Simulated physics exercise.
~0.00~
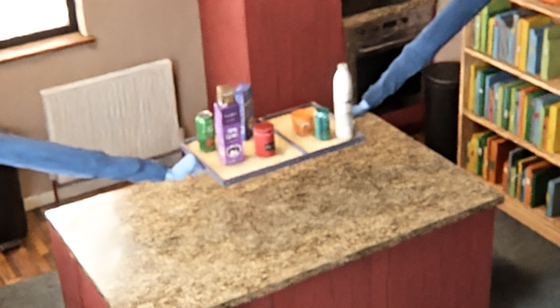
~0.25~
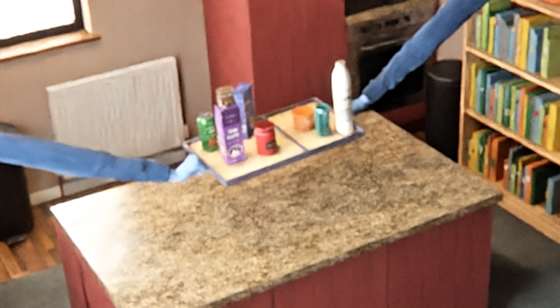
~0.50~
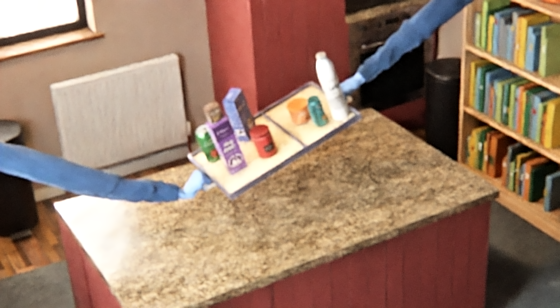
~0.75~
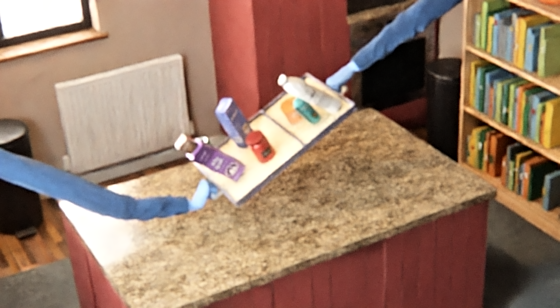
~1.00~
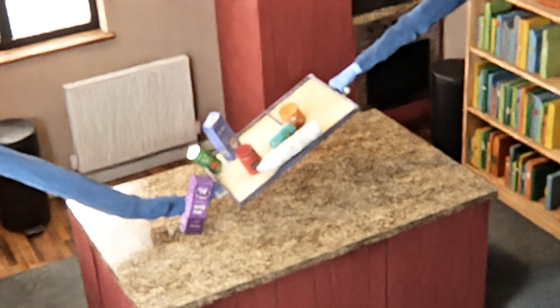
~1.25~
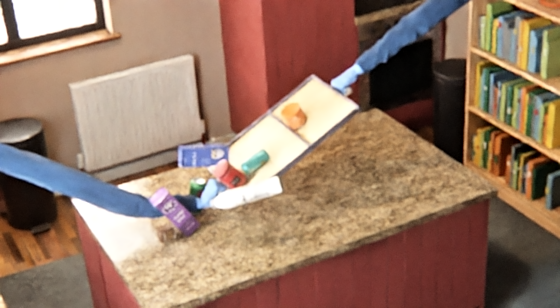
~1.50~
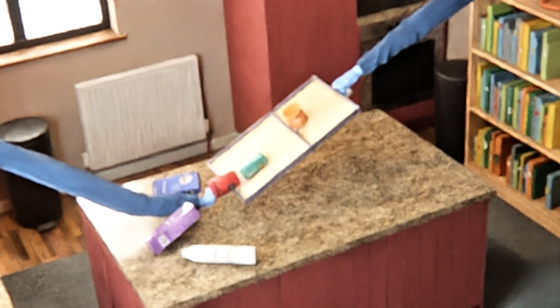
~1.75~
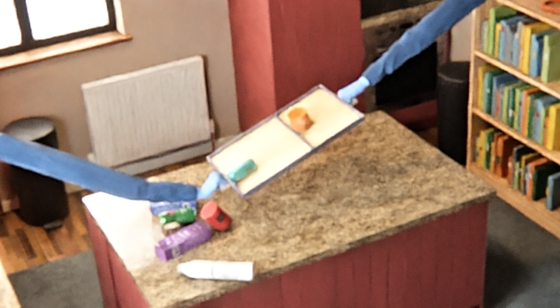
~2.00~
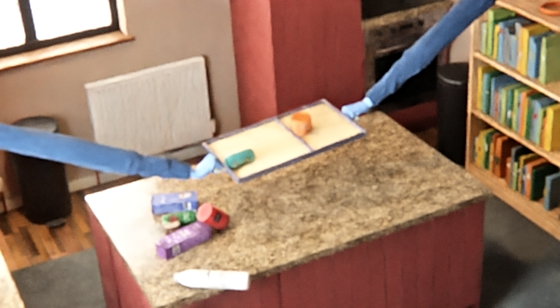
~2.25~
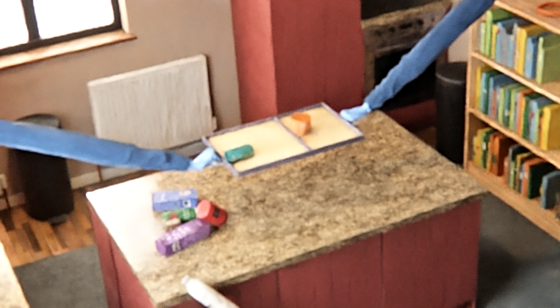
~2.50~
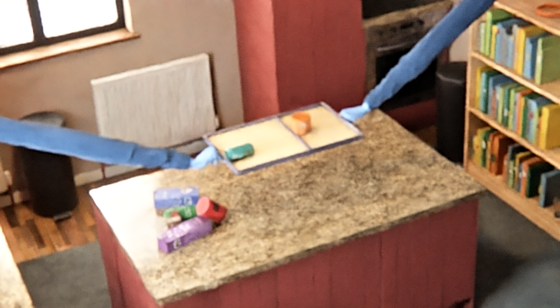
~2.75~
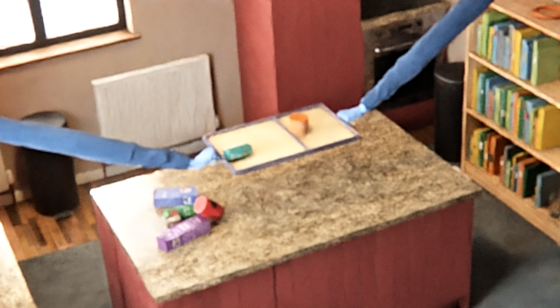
Two blue-sleeved arms tipping a tray leftward, spilling cartons and containers onto a counter, then levelling it with two items left.
